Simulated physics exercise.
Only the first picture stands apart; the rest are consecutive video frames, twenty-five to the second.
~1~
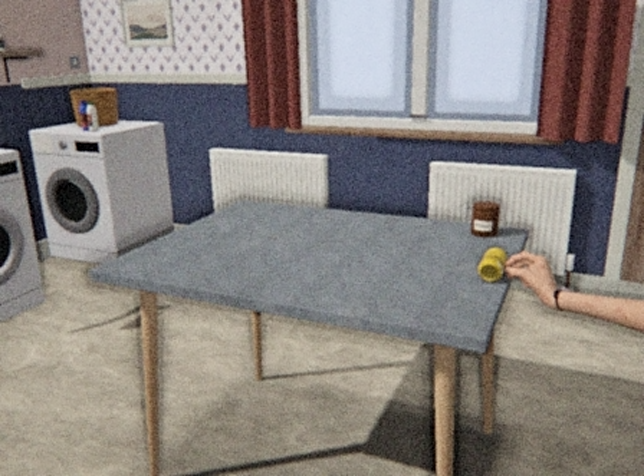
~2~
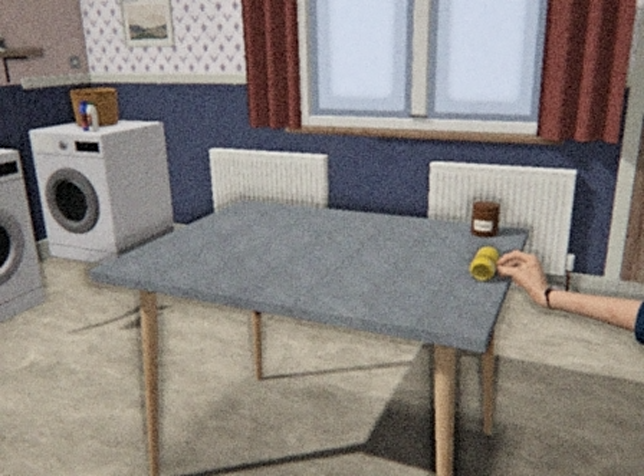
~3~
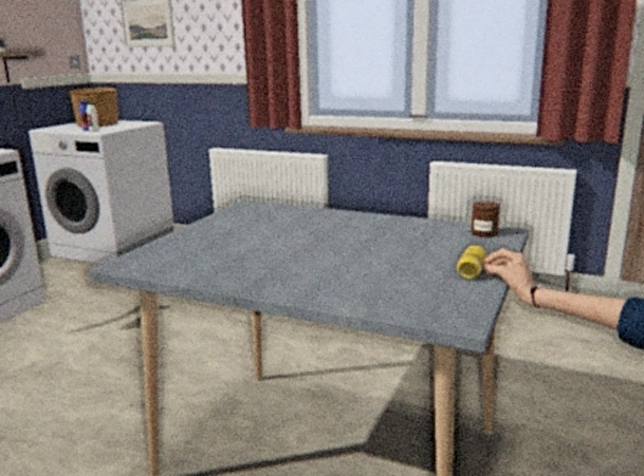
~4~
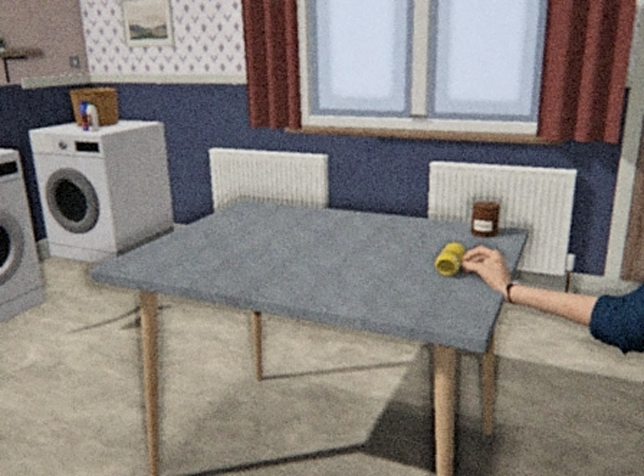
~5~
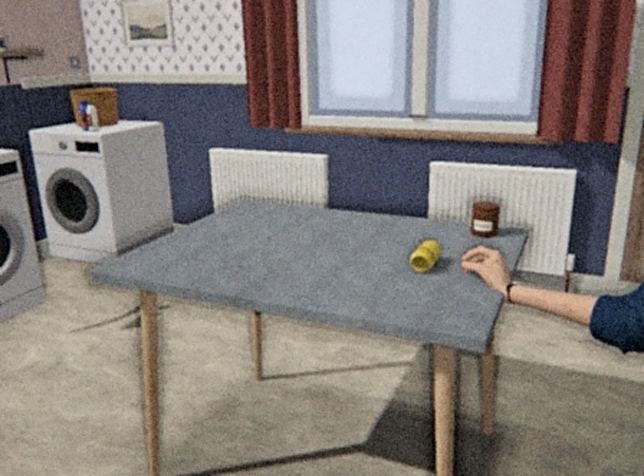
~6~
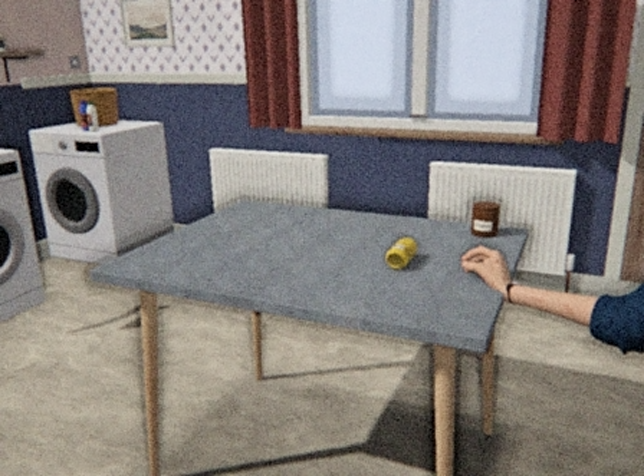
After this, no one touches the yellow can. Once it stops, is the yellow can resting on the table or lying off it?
It ends up off the table.
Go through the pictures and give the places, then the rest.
The first frame shows under the hand; yellow can (493, 265).
The second frame shows under the hand; yellow can (485, 264).
The third frame shows under the hand; yellow can (472, 262).
The fourth frame shows yellow can (451, 259).
The fifth frame shows yellow can (426, 256) displaced about its own width.
The sixth frame shows yellow can (402, 253) displaced well along.
Then, 0.20 s past the last view, yellow can displaced well along near (295, 240).
Then, 0.40 s past the last view, yellow can displaced well along near (205, 229).
Then, 0.70 s past the last view, yellow can now off the table.
Then, 0.90 s past the last view, things are still on the move.
Finally, off the table, yellow can.
